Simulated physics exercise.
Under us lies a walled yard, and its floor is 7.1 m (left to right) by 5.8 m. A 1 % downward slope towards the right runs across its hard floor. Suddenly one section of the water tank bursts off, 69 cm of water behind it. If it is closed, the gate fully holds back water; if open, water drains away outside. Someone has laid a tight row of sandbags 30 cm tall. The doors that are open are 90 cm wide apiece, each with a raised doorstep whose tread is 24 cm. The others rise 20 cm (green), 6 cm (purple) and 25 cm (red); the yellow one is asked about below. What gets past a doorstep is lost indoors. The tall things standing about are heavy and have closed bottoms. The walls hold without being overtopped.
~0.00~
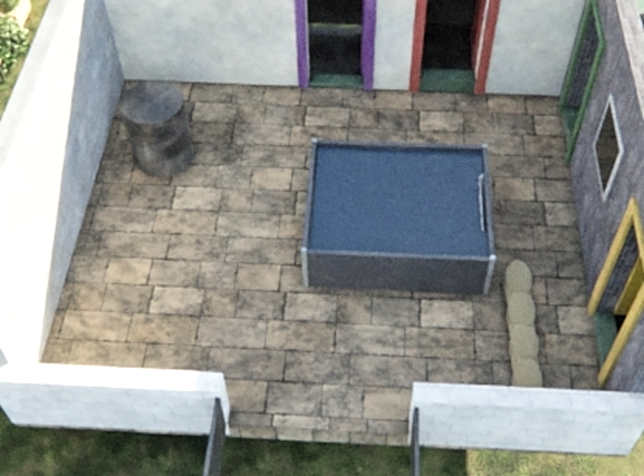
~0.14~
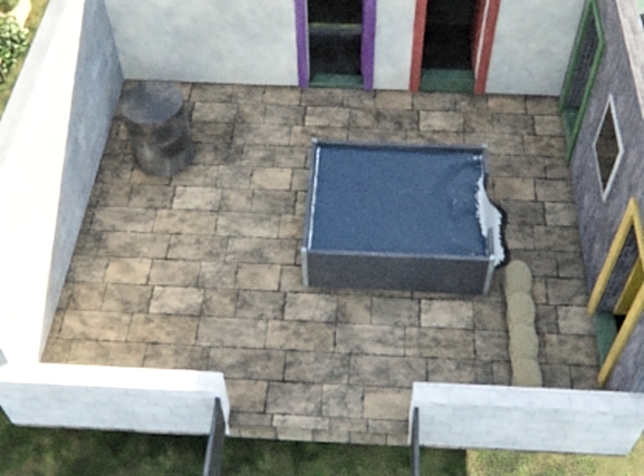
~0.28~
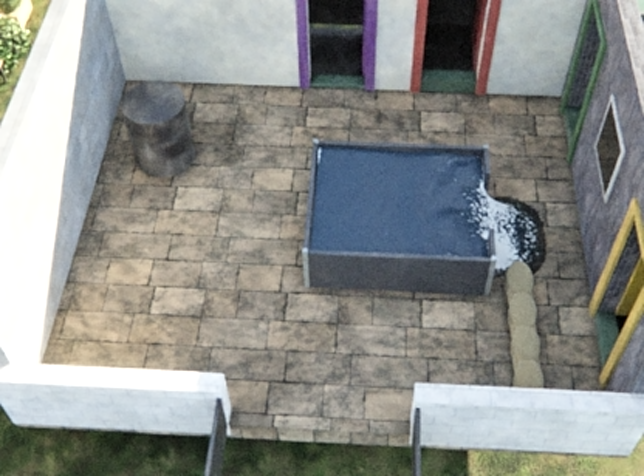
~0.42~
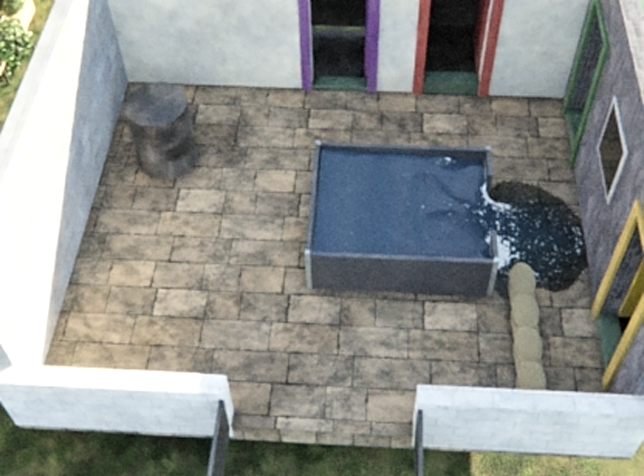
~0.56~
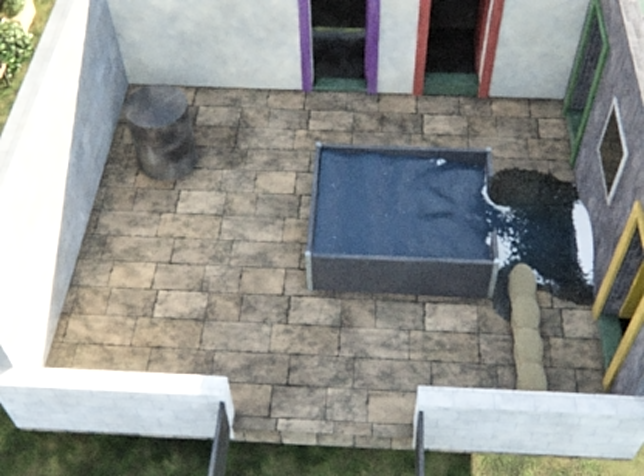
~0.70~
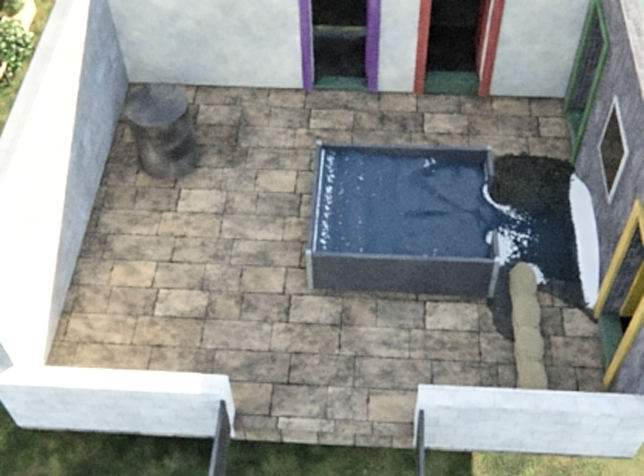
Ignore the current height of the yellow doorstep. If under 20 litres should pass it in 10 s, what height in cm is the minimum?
The minimum is around 26 cm.
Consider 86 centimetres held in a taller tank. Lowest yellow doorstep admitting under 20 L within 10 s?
About 32 cm.
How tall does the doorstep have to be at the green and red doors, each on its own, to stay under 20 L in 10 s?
You'd want some 16 cm at green and some 10.0 cm at red.
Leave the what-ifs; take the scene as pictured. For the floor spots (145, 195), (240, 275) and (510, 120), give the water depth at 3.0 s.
Roughly 0, then 0, then 14 cm.
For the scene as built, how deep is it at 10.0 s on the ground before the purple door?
It stands about 4.5 centimetres deep.
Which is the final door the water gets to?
Door: Purple.
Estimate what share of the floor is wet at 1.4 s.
Roughly 15 percent of the floor.
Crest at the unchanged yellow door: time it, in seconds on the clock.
At about 4.0 s.
After 1.4 s water covers 15 % of the floor, deepest (50 cm) near (568, 239); 12 cm at the yellow door, 0 litres in over its 15 cm doorstep.
After 3.0 s water covers 35 % of the floor, deepest (38 cm) near (546, 398); 13 cm at the yellow door, 2 litres in over its 15 cm doorstep.
After 10.0 s water covers 95 % of the floor, deepest (16 cm) near (564, 122); 14 cm at the yellow door, 150 litres in over its 15 cm doorstep.
At the yellow door as built, the water arrived by 0.9 s and peaked near 30 cm at 4.2 s.
With a doorstep of 22.5 cm, 46 litres would have come in within the 10 s; with 30.5 cm, 4 litres. So under 20 litres takes about 26 cm.
